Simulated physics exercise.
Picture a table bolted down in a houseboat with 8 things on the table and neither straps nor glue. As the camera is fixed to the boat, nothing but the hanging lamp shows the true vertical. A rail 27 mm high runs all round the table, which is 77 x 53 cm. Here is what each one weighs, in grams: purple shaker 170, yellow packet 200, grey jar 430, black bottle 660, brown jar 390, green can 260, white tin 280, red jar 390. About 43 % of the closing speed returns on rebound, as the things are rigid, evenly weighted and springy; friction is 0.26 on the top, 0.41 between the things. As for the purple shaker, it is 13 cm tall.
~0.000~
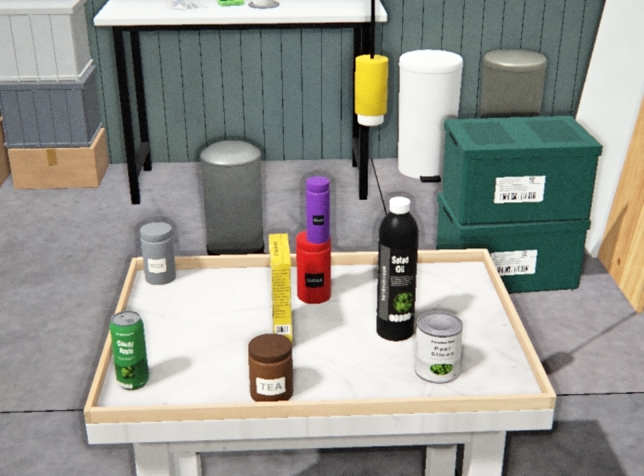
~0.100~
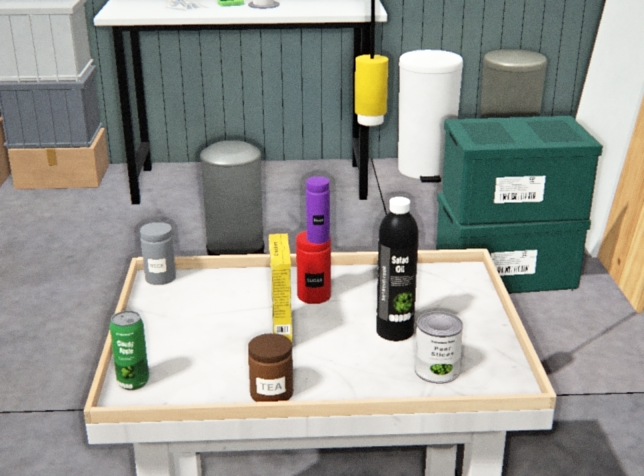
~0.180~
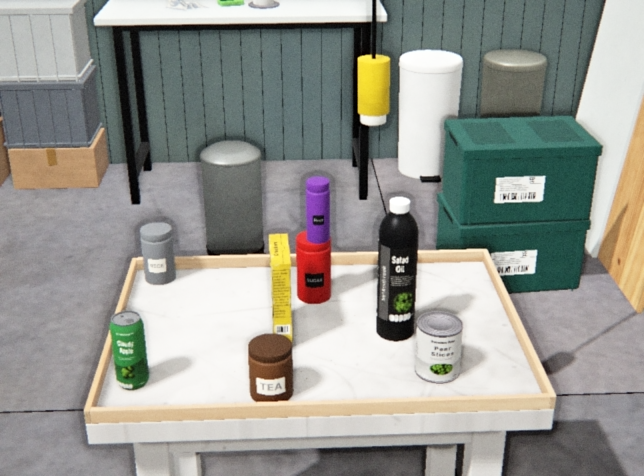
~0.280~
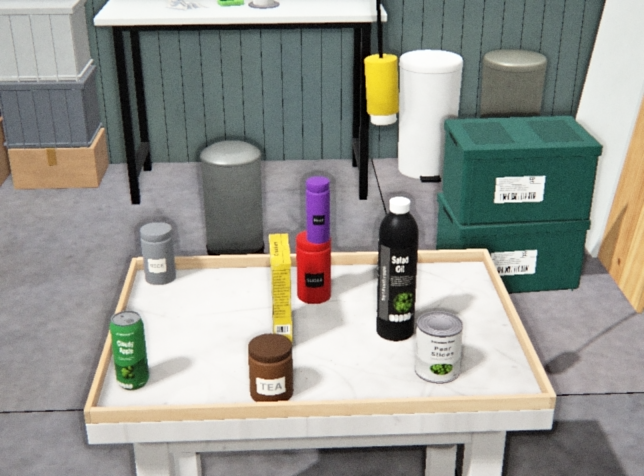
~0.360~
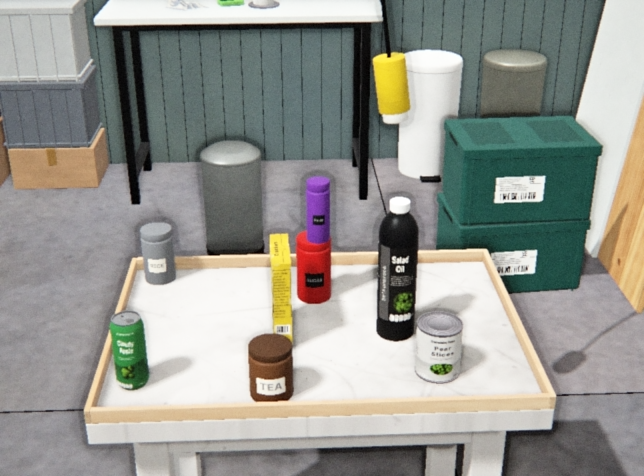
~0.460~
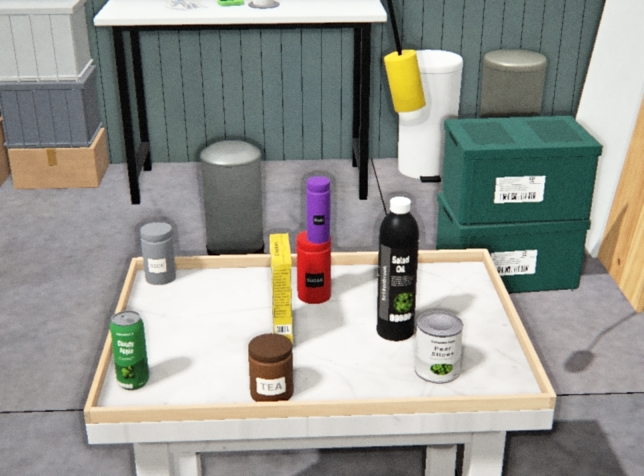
To begin with, a yellow cylinder hangs straight and nearly still behind a railed table holding jars, cans, a yellow packet, a black bottle and a purple shaker atop a red jar. The cylinder then drifts slightly right and swings farther that way, tilting, while everything on the table stays put.
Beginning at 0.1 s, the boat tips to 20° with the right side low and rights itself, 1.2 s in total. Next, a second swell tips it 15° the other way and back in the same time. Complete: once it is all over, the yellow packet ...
... has toppled.
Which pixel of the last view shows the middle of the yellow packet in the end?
At pixel (388, 319) or so, give or take.
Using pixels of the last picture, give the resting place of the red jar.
Around (359, 266).
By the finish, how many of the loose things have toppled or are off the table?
The tally is 2.
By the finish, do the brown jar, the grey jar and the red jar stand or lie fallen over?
In the last frame the brown jar remains up, the grey jar remains up and the red jar remains up.
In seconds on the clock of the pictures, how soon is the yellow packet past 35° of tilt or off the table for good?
I'd say around the 0.8 s mark.
After 0.96 s, boat heeled 12°, right side down; yellow packet on its side near (366, 314); black bottle moved 9 cm; purple shaker moved 7 cm.
After 1.76 s, boat heeled 13°, left side down; black bottle now off the table; yellow packet on its side near (390, 319); purple shaker moved 10 cm.
In the end (3.0 s), off the table and tipped over, black bottle; toppled on the table, yellow packet; not toppled but over 5 cm from the start, purple shaker, grey jar, brown jar, green can, white tin and red jar. At the end, from the last picture's camera, yellow packet near (388, 319).
